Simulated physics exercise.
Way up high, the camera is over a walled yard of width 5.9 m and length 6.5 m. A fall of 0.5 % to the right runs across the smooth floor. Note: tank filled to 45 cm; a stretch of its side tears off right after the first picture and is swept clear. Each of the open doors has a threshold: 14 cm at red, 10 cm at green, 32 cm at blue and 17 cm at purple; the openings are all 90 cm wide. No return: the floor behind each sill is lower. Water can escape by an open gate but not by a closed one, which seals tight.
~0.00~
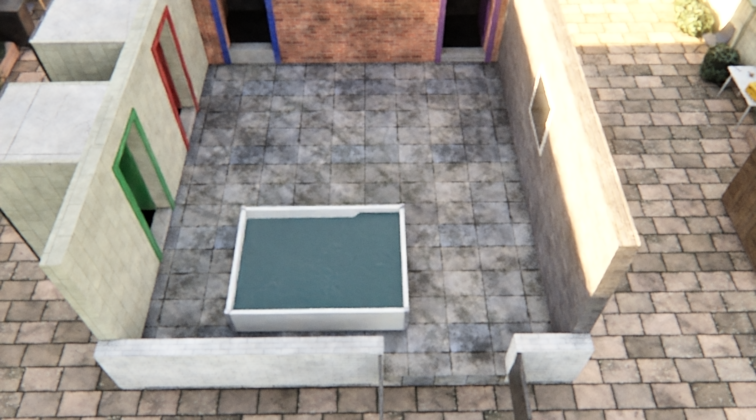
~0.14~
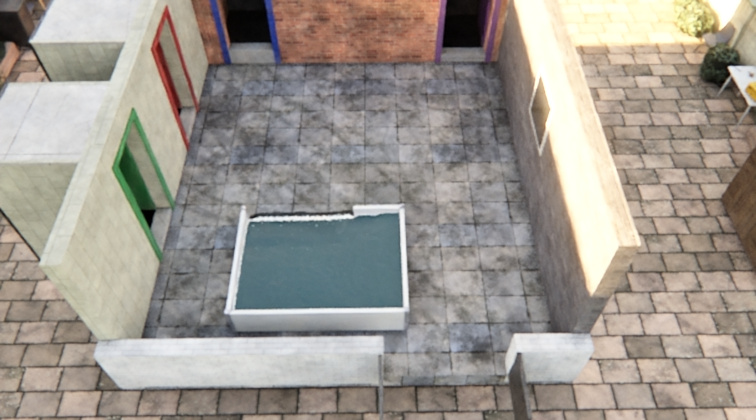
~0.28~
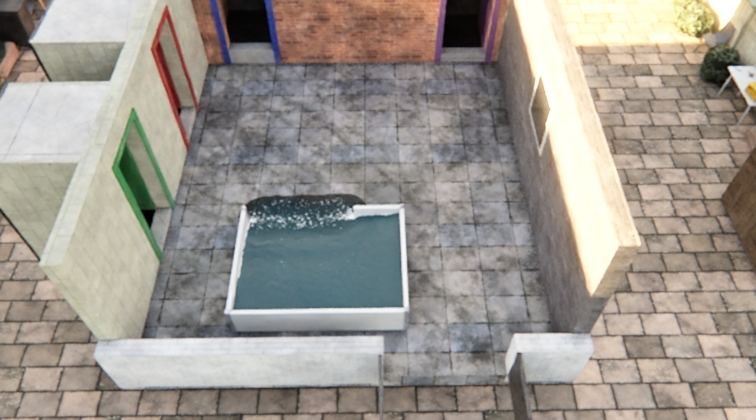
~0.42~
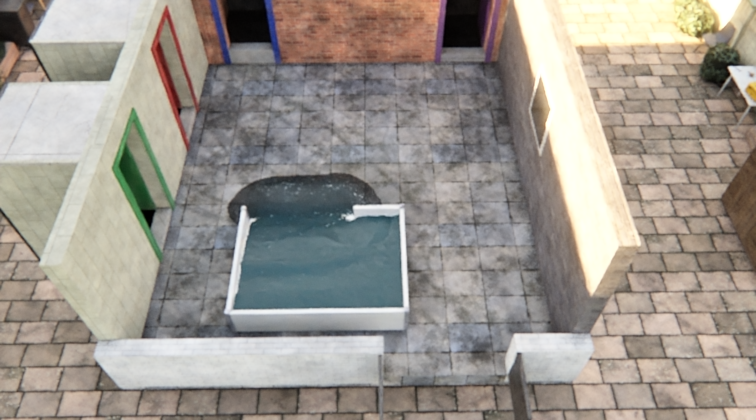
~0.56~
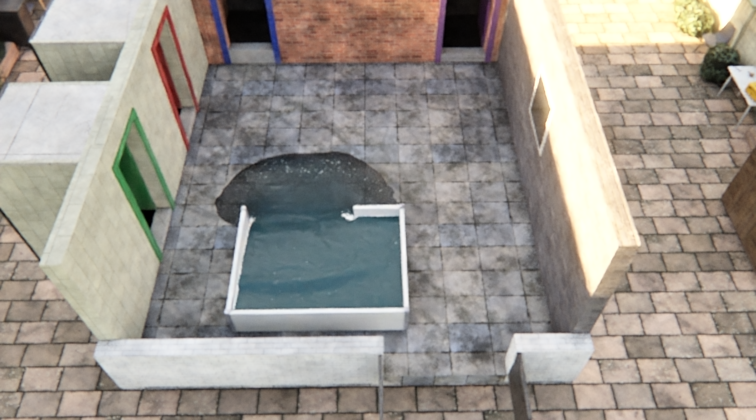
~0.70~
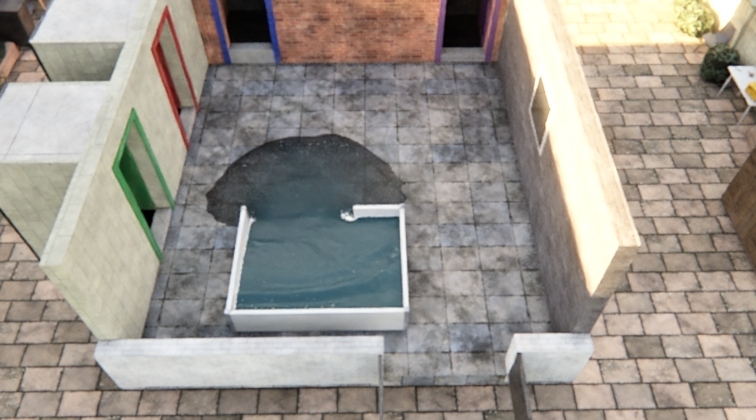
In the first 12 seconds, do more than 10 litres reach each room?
At the end, red door: Below the cap; green door: Below the cap; blue door: Below the cap; purple door: Below the cap.
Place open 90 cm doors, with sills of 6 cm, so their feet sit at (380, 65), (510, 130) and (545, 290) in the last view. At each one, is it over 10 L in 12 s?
Door 1: Higher; door 2: Higher; door 3: Lower.
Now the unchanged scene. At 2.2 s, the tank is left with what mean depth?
Roughly 22 centimetres.
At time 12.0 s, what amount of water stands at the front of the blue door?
Looks like about 4.0 cm at that spot.
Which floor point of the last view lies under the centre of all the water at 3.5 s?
About (306, 155).
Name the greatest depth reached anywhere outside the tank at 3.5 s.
Up to near 24 cm.
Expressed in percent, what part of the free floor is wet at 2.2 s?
Some 45 per cent of it.
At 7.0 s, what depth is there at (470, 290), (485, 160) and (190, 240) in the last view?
Close to 0, 5 and 2 centimetres.
After 1.4 s water covers 30 % of the floor and is deepest (24 cm) near (280, 226); red door not reached, green door not reached, blue door not reached, purple door not reached.
After 2.2 s water covers 45 % of the floor and is deepest (20 cm) near (280, 226); red door 13 cm at the sill, 0 L in, green door not reached, blue door 15 cm at the sill, 0 L in, purple door not reached.
After 3.5 s water covers 50 % of the floor and is deepest (24 cm) near (222, 87); red door 10 cm at the sill, 0 L in, green door 1 cm at the sill, 0 L in, blue door 23 cm at the sill, 0 L in, purple door 8 cm at the sill, 0 L in.
After 7.0 s water covers 70 % of the floor and is deepest (16 cm) near (492, 67); red door 7 cm at the sill, 0 L in, green door 3 cm at the sill, 0 L in, blue door 7 cm at the sill, 0 L in, purple door 13 cm at the sill, 0 L in.
After 12.0 s water covers 100 % of the floor and is deepest (10 cm) near (549, 357); red door 3 cm at the sill, 0 L in, green door 2 cm at the sill, 0 L in, blue door 4 cm at the sill, 0 L in, purple door 6 cm at the sill, 0 L in.
